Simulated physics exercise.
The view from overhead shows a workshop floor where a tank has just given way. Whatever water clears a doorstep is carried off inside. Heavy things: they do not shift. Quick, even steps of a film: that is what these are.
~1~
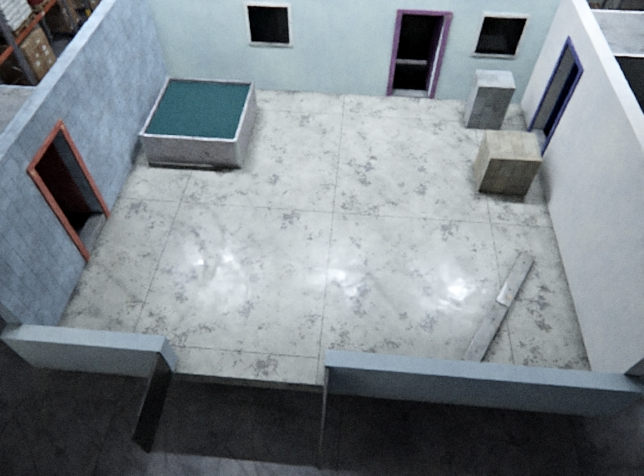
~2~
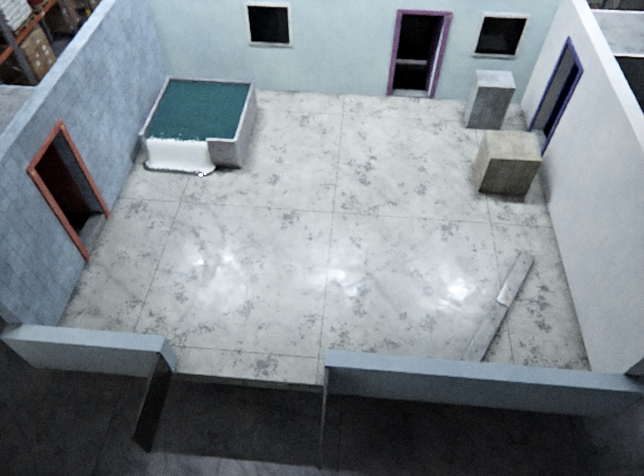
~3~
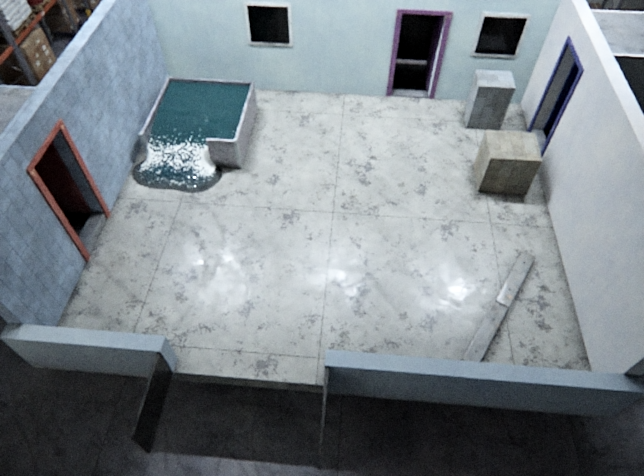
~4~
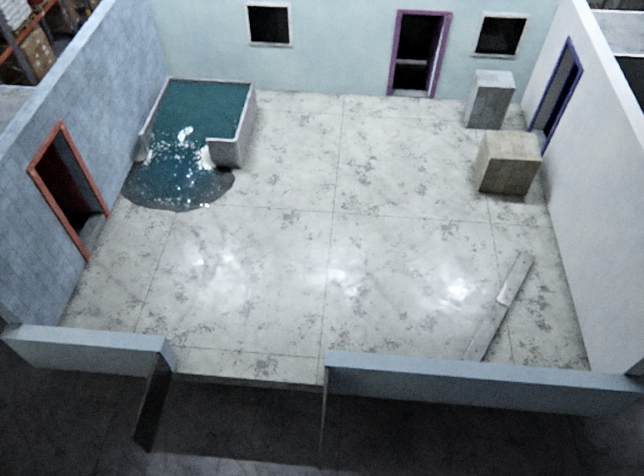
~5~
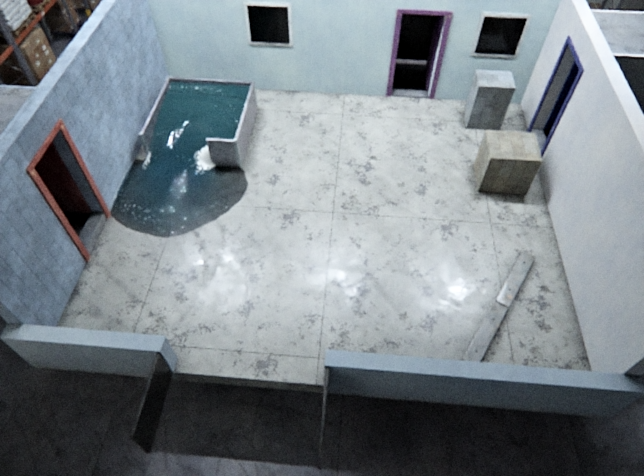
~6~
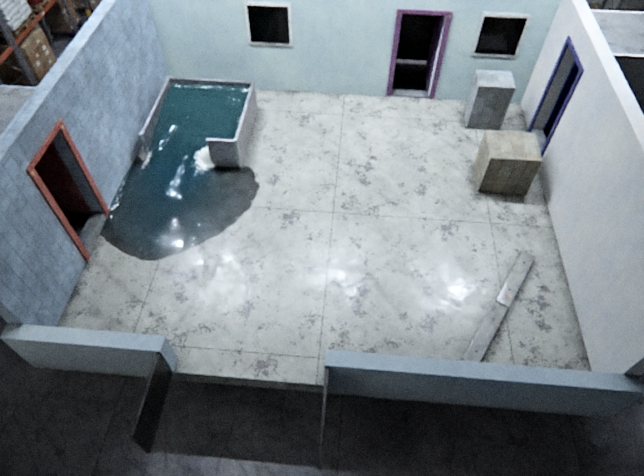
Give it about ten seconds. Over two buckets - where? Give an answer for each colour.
One by one: Red door: Up to two buckets. Purple door: Up to two buckets. Blue door: Up to two buckets.
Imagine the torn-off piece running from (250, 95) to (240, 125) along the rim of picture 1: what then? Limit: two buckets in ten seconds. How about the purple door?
Note: Purple overshoots.
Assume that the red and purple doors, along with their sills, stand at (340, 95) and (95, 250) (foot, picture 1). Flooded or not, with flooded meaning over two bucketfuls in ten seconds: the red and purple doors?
Result - the red door stays within limits while the purple door exceeds the limit.
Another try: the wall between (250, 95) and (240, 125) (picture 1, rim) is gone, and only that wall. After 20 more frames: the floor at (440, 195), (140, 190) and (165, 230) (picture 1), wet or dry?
In turn: Swamped, untouched, untouched.
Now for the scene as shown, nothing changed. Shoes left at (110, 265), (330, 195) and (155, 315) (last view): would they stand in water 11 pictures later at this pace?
First spot soaked, second not wet, third soaked.
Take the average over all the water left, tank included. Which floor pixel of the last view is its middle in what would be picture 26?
It's close to (179, 221).
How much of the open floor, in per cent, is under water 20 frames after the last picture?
Some 30 per cent.
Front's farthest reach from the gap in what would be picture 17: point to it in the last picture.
The wet edge reaches furthest near (252, 363).
A moment on, water covers 20 % of the floor; the red door wet at the sill, nothing in, the purple door not reached, the blue door not reached.
Next, water covers 25 % of the floor; the red door wet at the sill, nothing in, the purple door not reached, the blue door not reached.
Then, water covers 30 % of the floor; the red door wet at the sill, nothing in, the purple door not reached, the blue door not reached.
Later, water covers 50 % of the floor; the red door wet at the sill, nothing in, the purple door not reached, the blue door not reached.
In the end, water covers 70 % of the floor; the red door wet at the sill, nothing in, the purple door not reached, the blue door wet at the sill, nothing in.
